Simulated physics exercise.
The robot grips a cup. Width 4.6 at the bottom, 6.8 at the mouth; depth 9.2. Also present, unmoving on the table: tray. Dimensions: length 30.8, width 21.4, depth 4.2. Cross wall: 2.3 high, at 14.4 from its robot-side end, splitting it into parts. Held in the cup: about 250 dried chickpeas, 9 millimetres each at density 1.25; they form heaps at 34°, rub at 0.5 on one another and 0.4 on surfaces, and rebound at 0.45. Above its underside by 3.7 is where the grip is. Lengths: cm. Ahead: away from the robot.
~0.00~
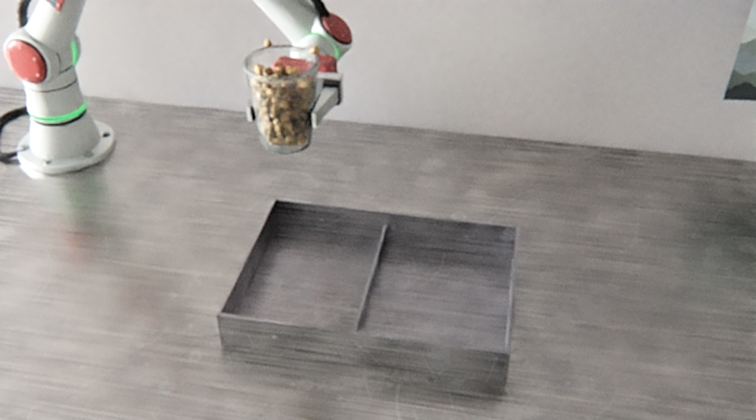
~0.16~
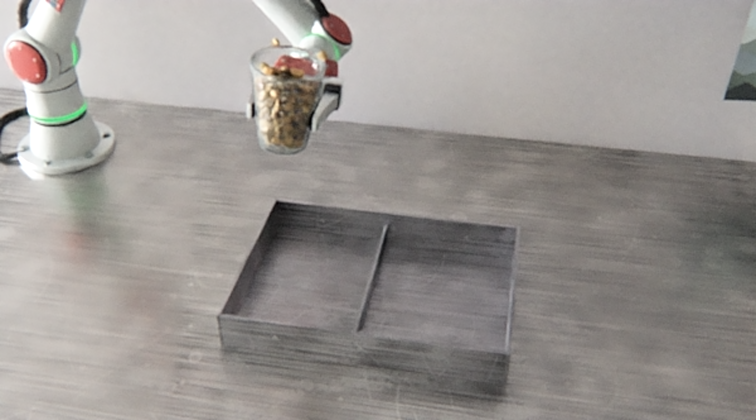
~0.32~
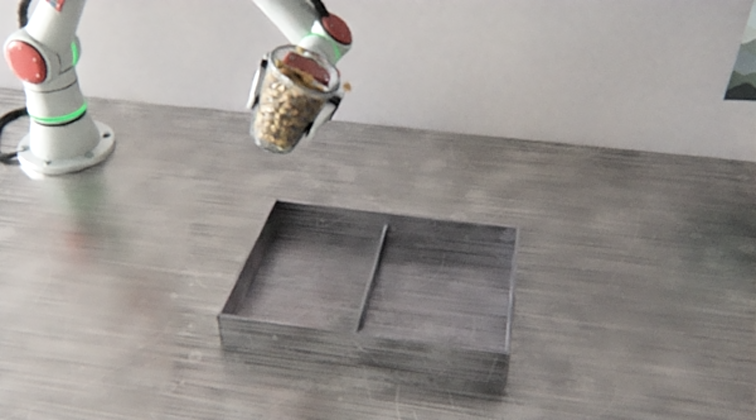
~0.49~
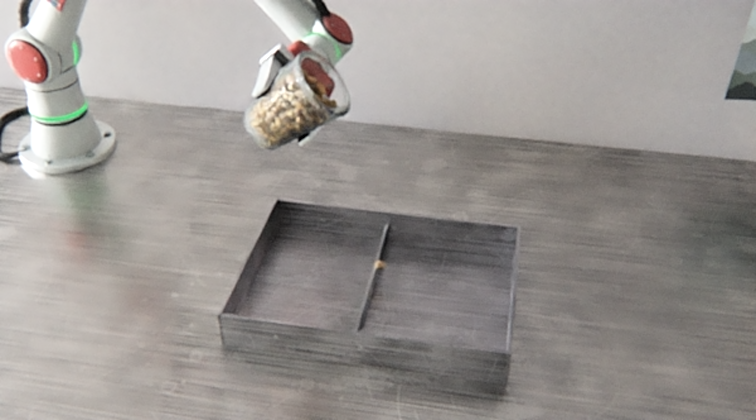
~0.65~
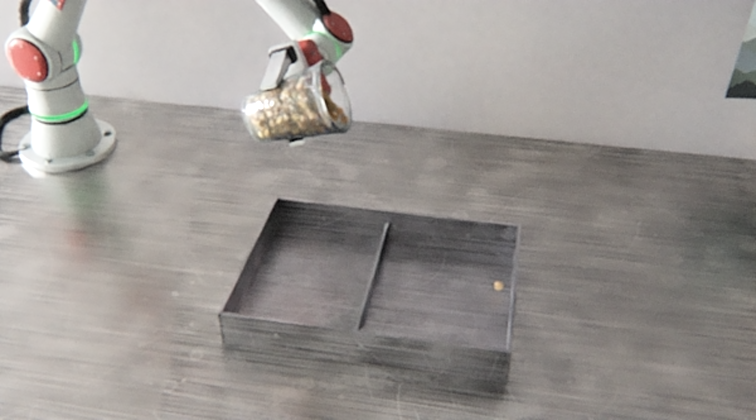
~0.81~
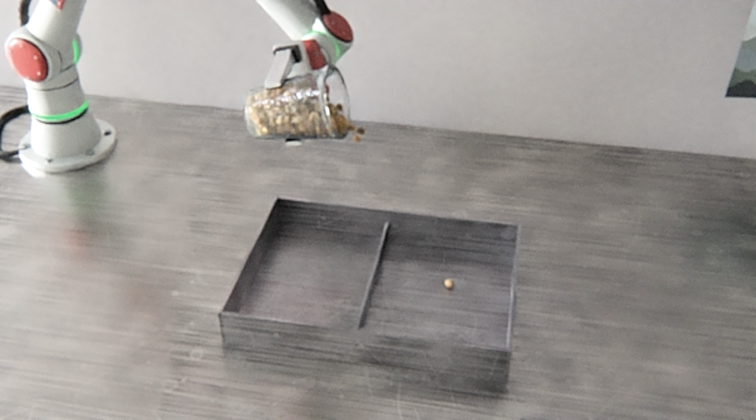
Above a divided tray on a gray table, a robot arm tipped a clear cup of chickpeas to the right until it lay nearly sideways; one dropped into the right-hand section and more slipped over the rim.
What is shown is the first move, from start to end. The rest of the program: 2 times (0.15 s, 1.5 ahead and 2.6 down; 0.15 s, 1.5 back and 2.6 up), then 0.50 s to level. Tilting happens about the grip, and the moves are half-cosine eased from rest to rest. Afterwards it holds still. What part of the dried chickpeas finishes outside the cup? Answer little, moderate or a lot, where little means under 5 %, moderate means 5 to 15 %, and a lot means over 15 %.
Moderate.
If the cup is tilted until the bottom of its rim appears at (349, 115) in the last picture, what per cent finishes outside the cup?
Roughly 0 percent, give or take.
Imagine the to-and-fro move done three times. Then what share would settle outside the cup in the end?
Estimate: Around 10 %.
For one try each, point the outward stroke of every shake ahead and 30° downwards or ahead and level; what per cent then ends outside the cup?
25 and 35 %.
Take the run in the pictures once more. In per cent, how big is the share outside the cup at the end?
8 per cent, give or take.
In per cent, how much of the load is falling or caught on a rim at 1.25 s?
Some 1 percent.
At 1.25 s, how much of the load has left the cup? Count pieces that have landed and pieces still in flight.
Share out so far: Close to 5 %.
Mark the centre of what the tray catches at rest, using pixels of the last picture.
It ends up close to (413, 291).
By 1.25 s, tilted 75° forward, highest piece 24 above the table; 236 in the cup, 11 in the far-side part, 2 in flight or on a rim.
By 1.69 s, tilted 30° forward, highest piece 28 above the table; 229 in the cup, 17 in the far-side part, 2 in the robot-side part, 1 in flight or on a rim.
By 2.11 s, level, highest piece 29 above the table; 229 in the cup, 18 in the far-side part, 2 in the robot-side part.
By 3.16 s, level, highest piece 29 above the table; 229 in the cup, 18 in the far-side part, 2 in the robot-side part.
Final count, 229 in the cup, 18 in the far-side part, 2 in the robot-side part. That is 8 % outside the cup.
